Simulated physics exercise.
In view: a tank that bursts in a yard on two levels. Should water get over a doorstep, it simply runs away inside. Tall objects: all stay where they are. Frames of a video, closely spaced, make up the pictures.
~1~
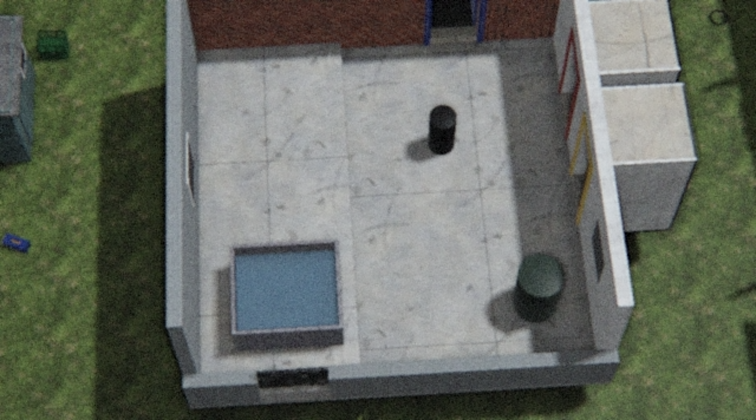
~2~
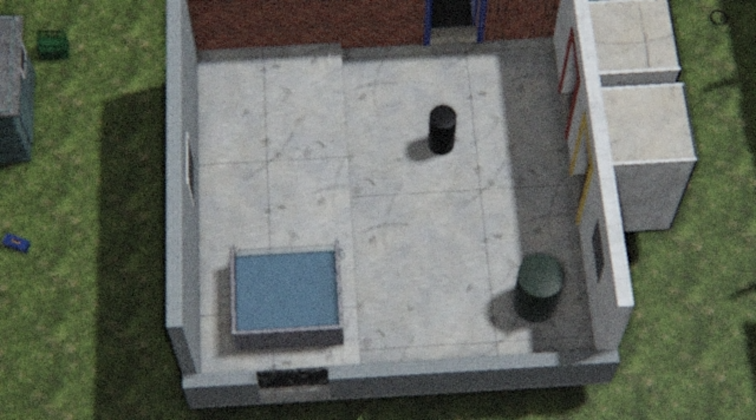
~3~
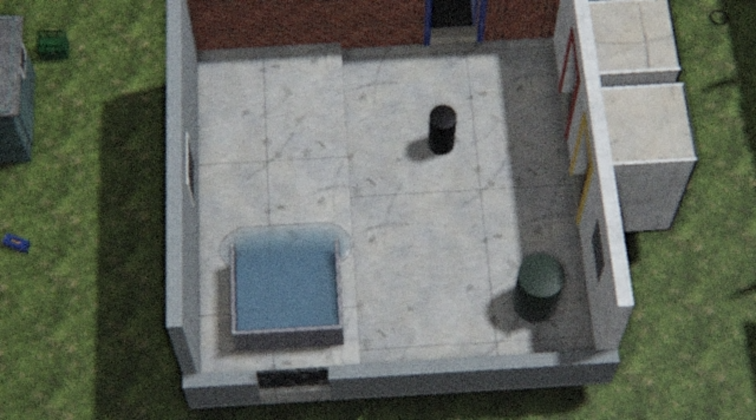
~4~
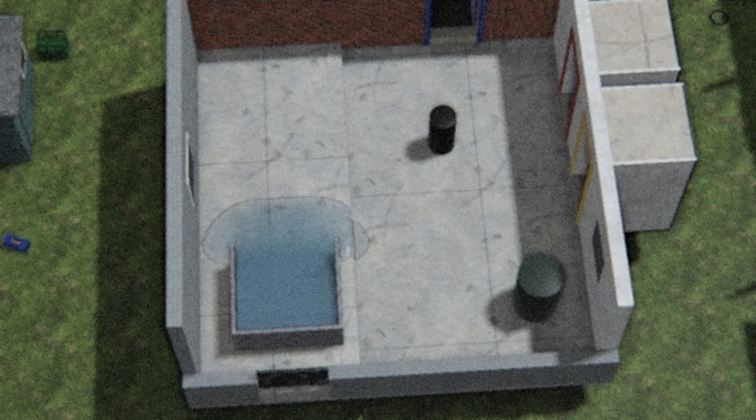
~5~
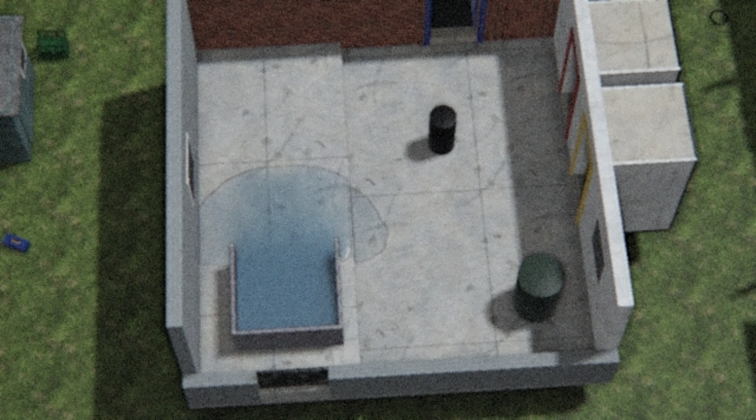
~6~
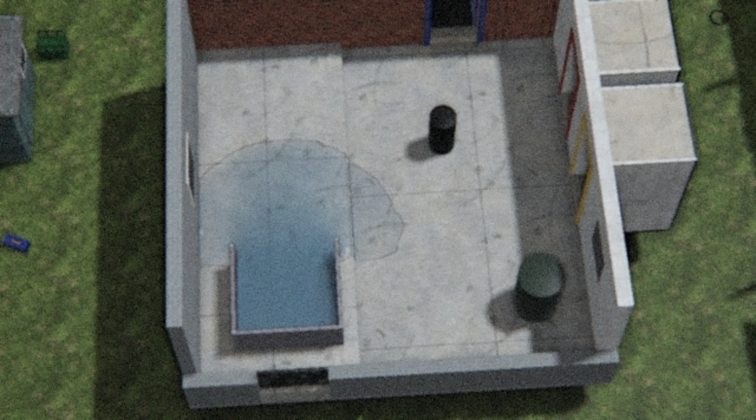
Water in a square tank inside a walled, roofless yard poured out through the tank's far side and spread across the pale floor in a widening rounded sheet, while the dark barrels stayed still.
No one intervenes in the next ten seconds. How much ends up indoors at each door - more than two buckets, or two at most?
Result: Blue door: Never surpasses it, red door: Surpasses it, yellow door: Never surpasses it.
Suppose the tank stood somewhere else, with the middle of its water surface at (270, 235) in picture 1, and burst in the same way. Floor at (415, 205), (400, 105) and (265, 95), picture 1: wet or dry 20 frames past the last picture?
Bone-dry, soaked, soaked.
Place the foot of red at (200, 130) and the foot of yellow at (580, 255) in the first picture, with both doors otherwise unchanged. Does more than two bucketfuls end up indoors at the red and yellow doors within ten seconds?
Note: Red door lets too much through; yellow door lets in too little.
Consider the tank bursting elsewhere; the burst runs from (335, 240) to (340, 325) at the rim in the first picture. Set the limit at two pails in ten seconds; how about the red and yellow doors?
Result - red door crosses the threshold, yellow door crosses the threshold.
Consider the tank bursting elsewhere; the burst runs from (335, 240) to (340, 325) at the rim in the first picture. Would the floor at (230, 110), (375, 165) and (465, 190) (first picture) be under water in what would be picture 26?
The three spots, in order, are spared, spared and inundated.
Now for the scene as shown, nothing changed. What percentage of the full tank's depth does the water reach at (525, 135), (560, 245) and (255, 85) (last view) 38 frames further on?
Around 12, 4 and 10 percent, in that order.
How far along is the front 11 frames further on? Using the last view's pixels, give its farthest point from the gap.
At about (415, 48).
A moment on, water covers 35 % of the floor; the blue door not reached, the red door not reached, the yellow door not reached.
Next, water covers 45 % of the floor; the blue door not reached, the red door not reached, the yellow door not reached.
Then, water covers 50 % of the floor; the blue door wet at the sill, nothing in, the red door not reached, the yellow door not reached.
Later, water covers 65 % of the floor; the blue door wet at the sill, nothing in, the red door over two buckets in, the yellow door wet at the sill, nothing in.
In the end, water covers 90 % of the floor; the blue door wet at the sill, nothing in, the red door far over two buckets in, the yellow door wet at the sill, nothing in.
